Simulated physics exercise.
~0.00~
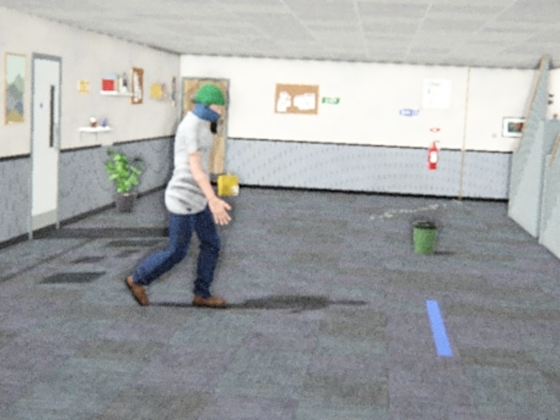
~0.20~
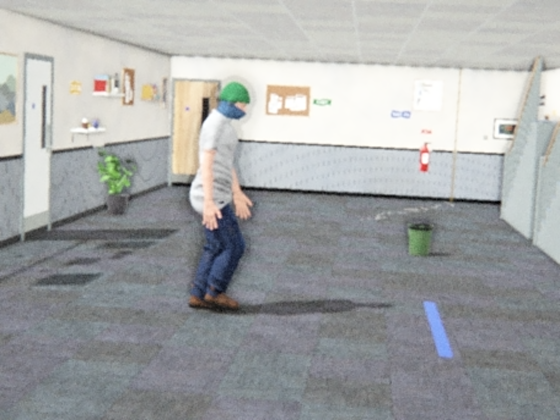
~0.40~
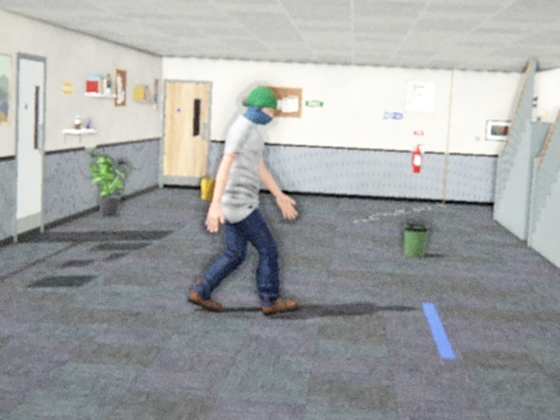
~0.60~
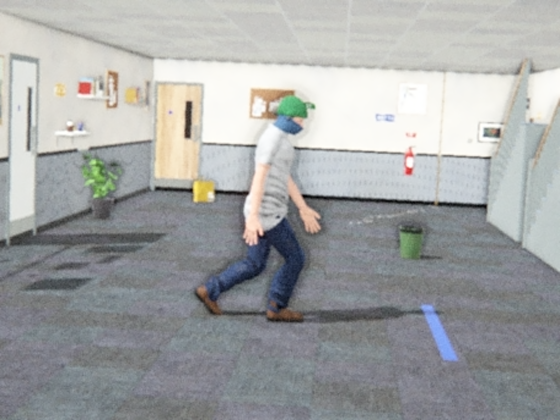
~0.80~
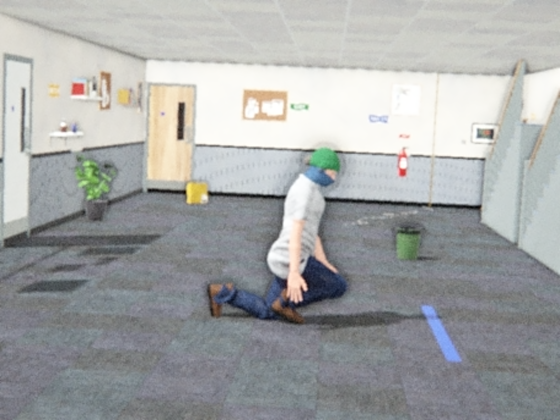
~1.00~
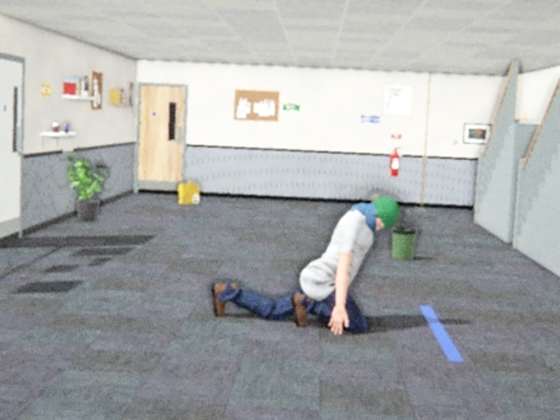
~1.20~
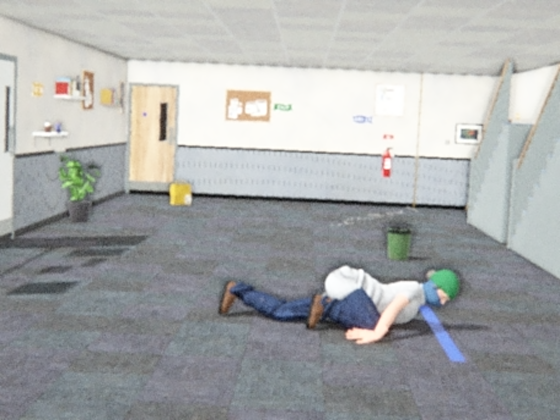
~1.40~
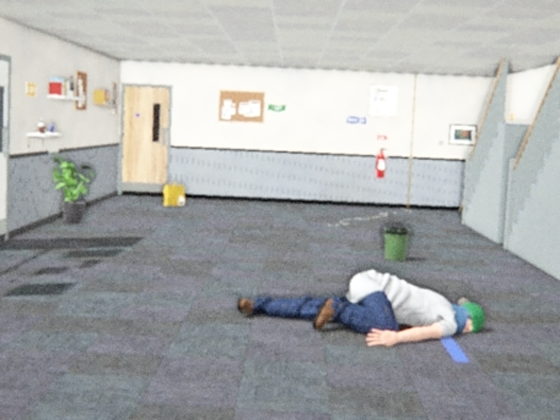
Person in a green cap walking right across an office floor, sinking to the knees, then collapsing forward, head past blue tape.
